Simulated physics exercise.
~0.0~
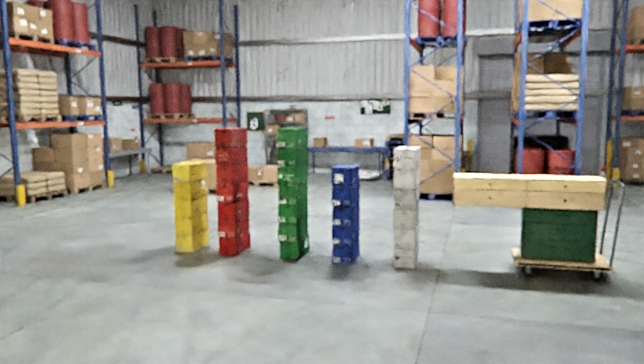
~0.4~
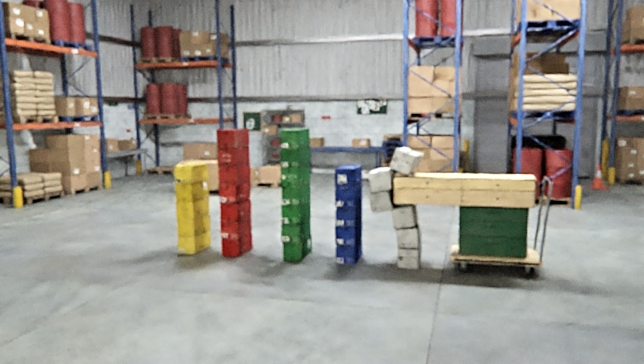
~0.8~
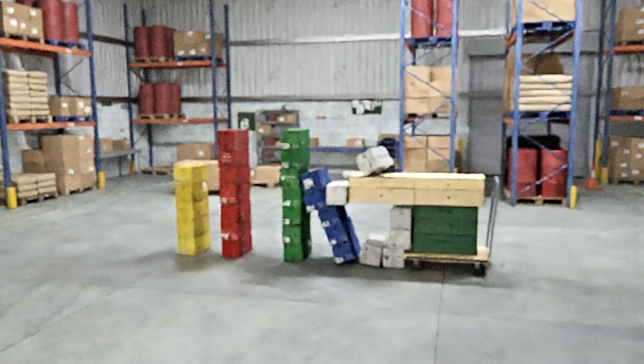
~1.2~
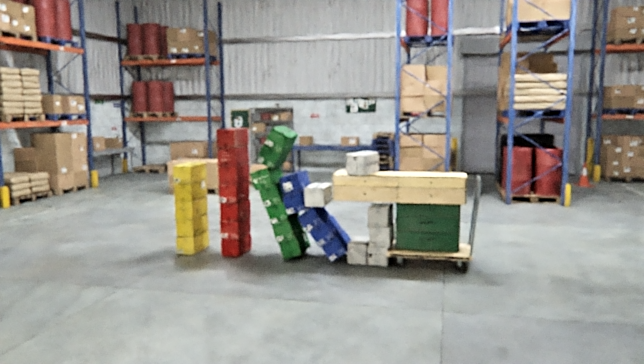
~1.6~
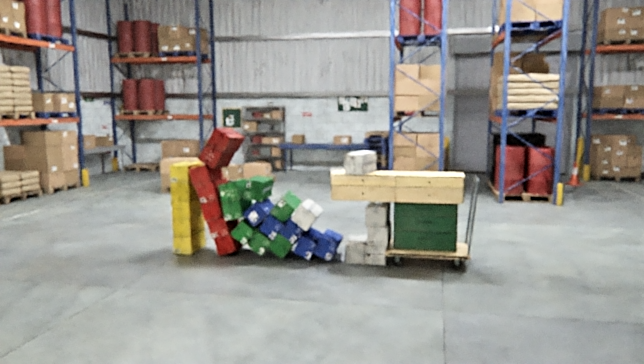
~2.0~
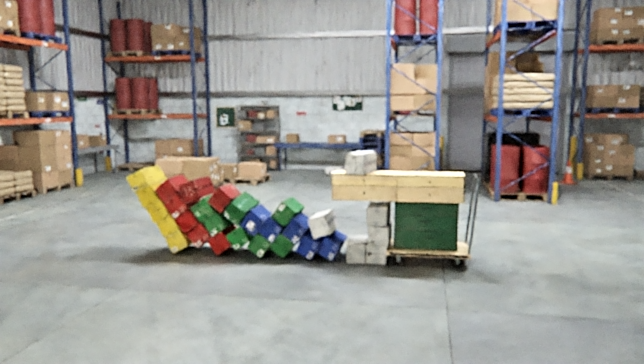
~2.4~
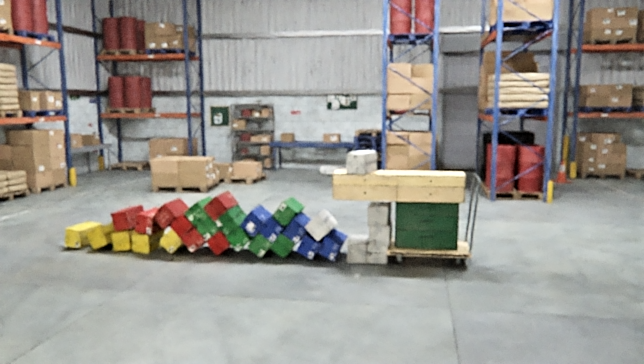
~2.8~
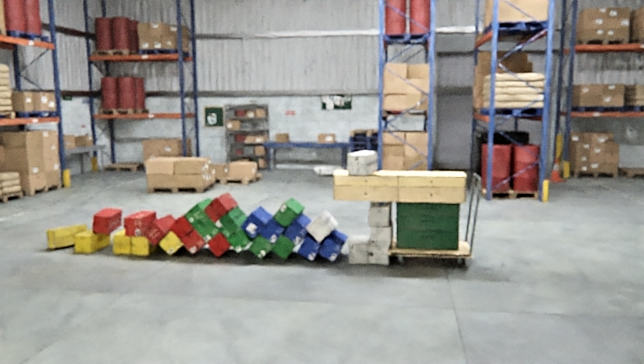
Stacked colored cartons topple leftward one after another as a loaded trolley hits the pale pile.
